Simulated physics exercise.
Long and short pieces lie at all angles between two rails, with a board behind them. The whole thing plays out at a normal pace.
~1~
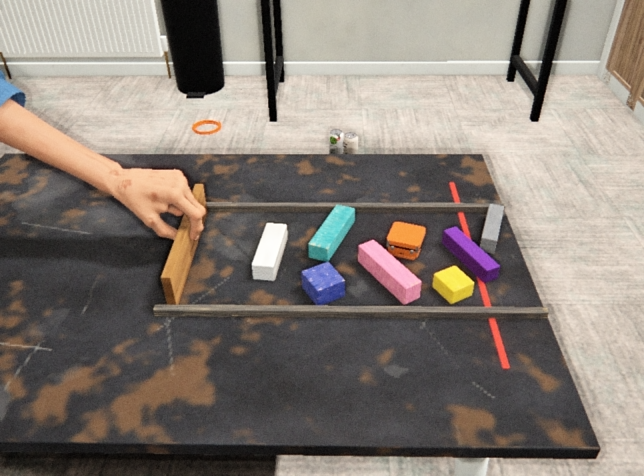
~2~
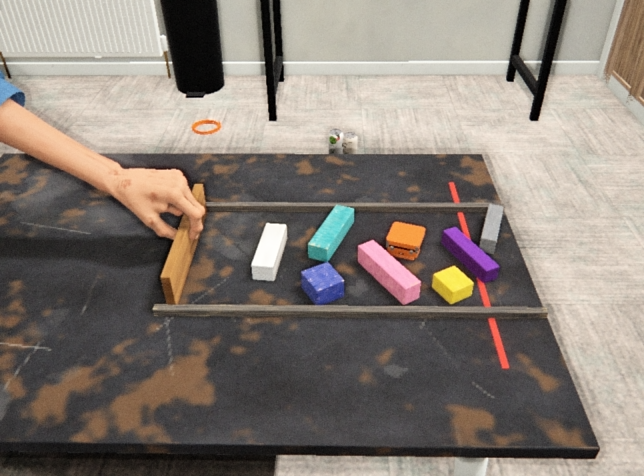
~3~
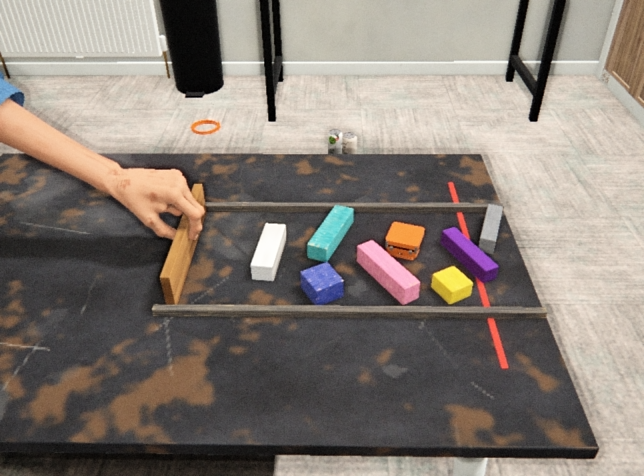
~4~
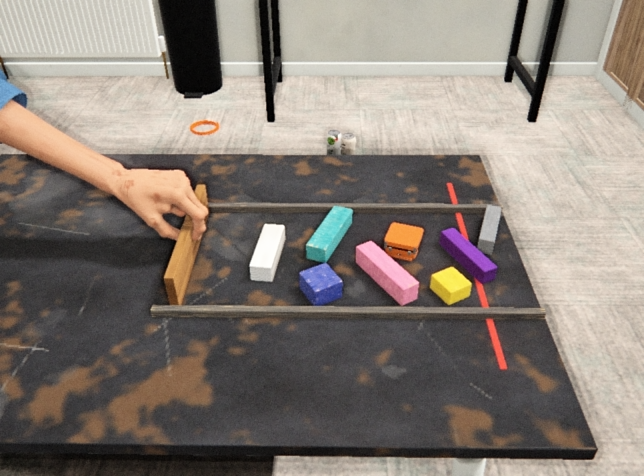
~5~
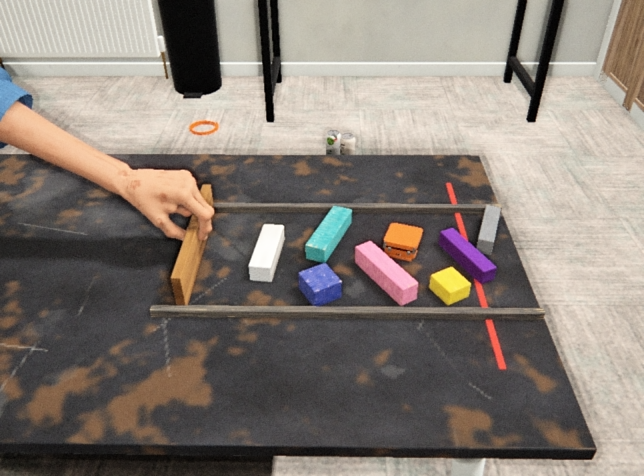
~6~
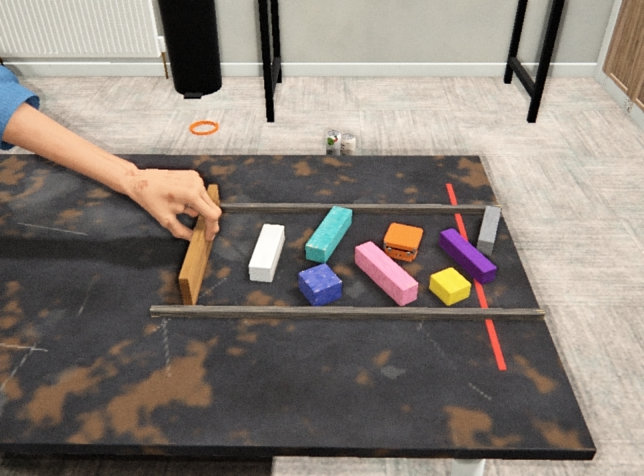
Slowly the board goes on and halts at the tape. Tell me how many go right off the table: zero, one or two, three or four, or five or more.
Three or four go right off.
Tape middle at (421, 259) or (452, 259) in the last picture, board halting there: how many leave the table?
0 and 2.
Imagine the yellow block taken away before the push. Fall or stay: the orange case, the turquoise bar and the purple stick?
I'd say the orange case ends up down, the turquoise bar stays where it is, and the purple stick ends up down.
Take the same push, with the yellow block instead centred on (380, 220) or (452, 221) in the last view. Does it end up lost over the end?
So in the first try it ends up below, and in the second it ends up below.
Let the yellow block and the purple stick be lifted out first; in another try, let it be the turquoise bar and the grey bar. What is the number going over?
First 2, then 2.
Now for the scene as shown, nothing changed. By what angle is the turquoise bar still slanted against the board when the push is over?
It is near 0° out of line.
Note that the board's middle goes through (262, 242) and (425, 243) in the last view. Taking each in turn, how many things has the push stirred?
Counts: 1 and 8.
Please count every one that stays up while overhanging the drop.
In total, 1 of them.
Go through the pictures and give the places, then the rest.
Grey bar (492, 228); purple stick (469, 254); yellow block (453, 285); board (187, 241); tape (474, 257), in the first picture.
Purple stick (469, 254); orange case (405, 242), in the second picture.
Yellow block (452, 285); turquoise bar (331, 233), in the third picture.
Grey bar (489, 229); blue block (321, 285), in the fourth picture.
Purple stick (466, 255); pink bar (385, 272), in the fifth picture.
Grey bar (489, 230); purple stick (466, 256); yellow block (450, 286); board (202, 242); tape (471, 259), in the sixth picture.
Soon after, none off yet; grey bar at rest near (489, 230); purple stick at rest near (466, 256); yellow block at rest near (450, 286).
Then, none off yet; grey bar tipped a little near (517, 230); purple stick moved about its own width near (514, 258); yellow block moved well along near (509, 294).
At rest, the number that fall off is three or four; fallen, orange case, yellow block, purple stick and grey bar.
